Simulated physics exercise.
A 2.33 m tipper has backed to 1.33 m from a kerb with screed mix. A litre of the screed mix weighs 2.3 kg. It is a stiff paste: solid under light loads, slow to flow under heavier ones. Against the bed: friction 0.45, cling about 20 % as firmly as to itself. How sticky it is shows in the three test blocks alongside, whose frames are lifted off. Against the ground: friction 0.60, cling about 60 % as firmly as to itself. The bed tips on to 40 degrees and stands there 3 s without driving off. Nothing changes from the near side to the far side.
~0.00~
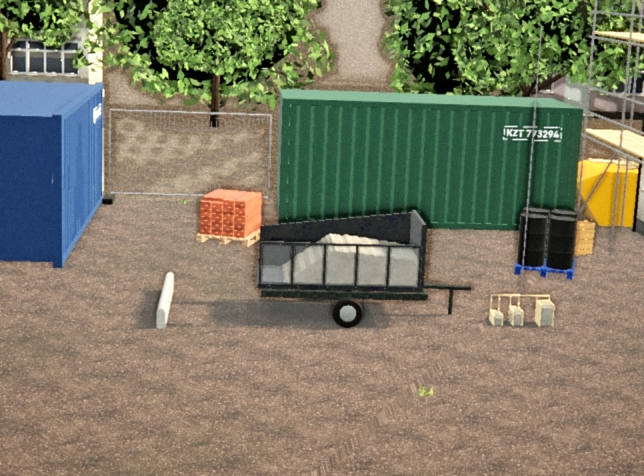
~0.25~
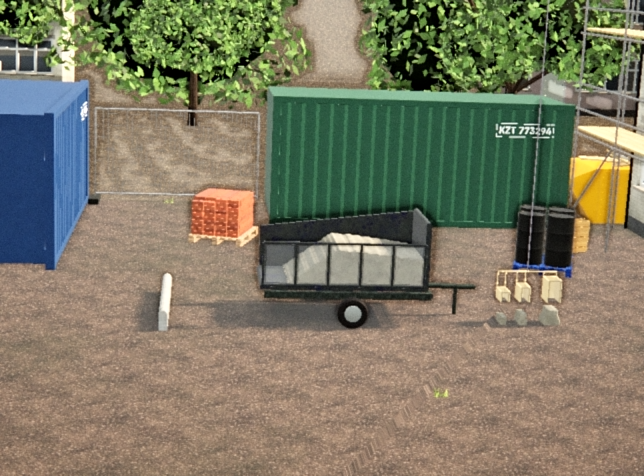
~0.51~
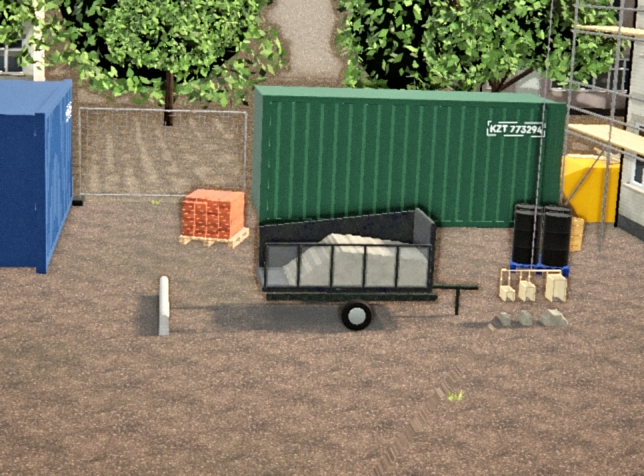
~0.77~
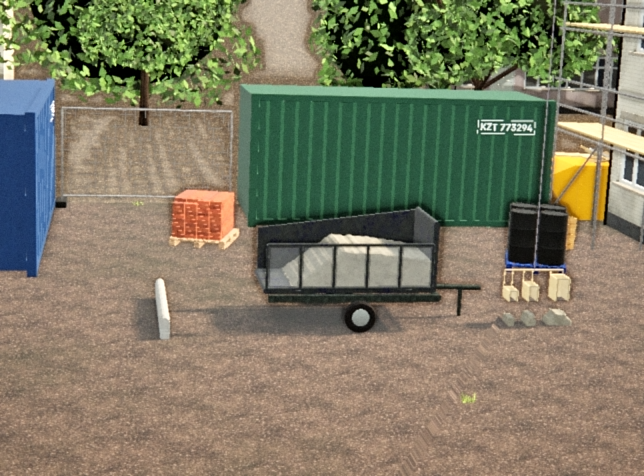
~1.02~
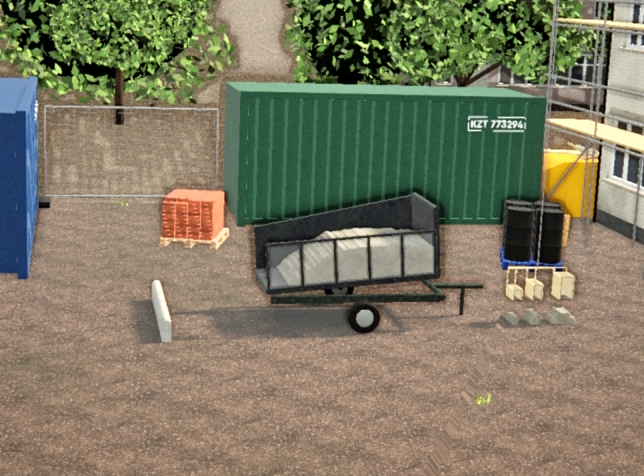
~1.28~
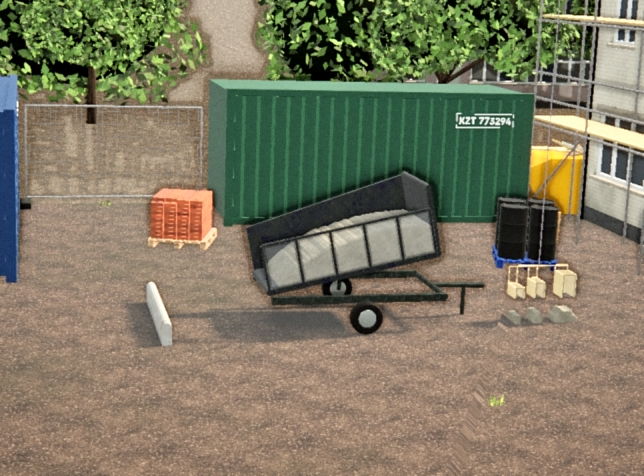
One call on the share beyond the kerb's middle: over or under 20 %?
The share beyond the kerb's middle is over 20 %.
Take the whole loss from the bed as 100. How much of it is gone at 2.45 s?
About 50 %.
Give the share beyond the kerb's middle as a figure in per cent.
Near 25 %.
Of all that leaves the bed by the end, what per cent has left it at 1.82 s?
Some 10 per cent.
After 1.82 s, the tilt is 27 degrees, 92 % is on the bed and 0 % past the kerb's middle.
After 2.45 s, the tilt is 40 degrees, 48 % is on the bed and 0 % past the kerb's middle.
After 3.09 s, the tilt is 40 degrees, none is on the bed and 13 % past the kerb's middle.
After 3.73 s, the tilt is 40 degrees, none is on the bed and 26 % past the kerb's middle.
After 5.43 s, at the end, the tilt is 40 degrees, none is on the bed and 27 % past the kerb's middle.
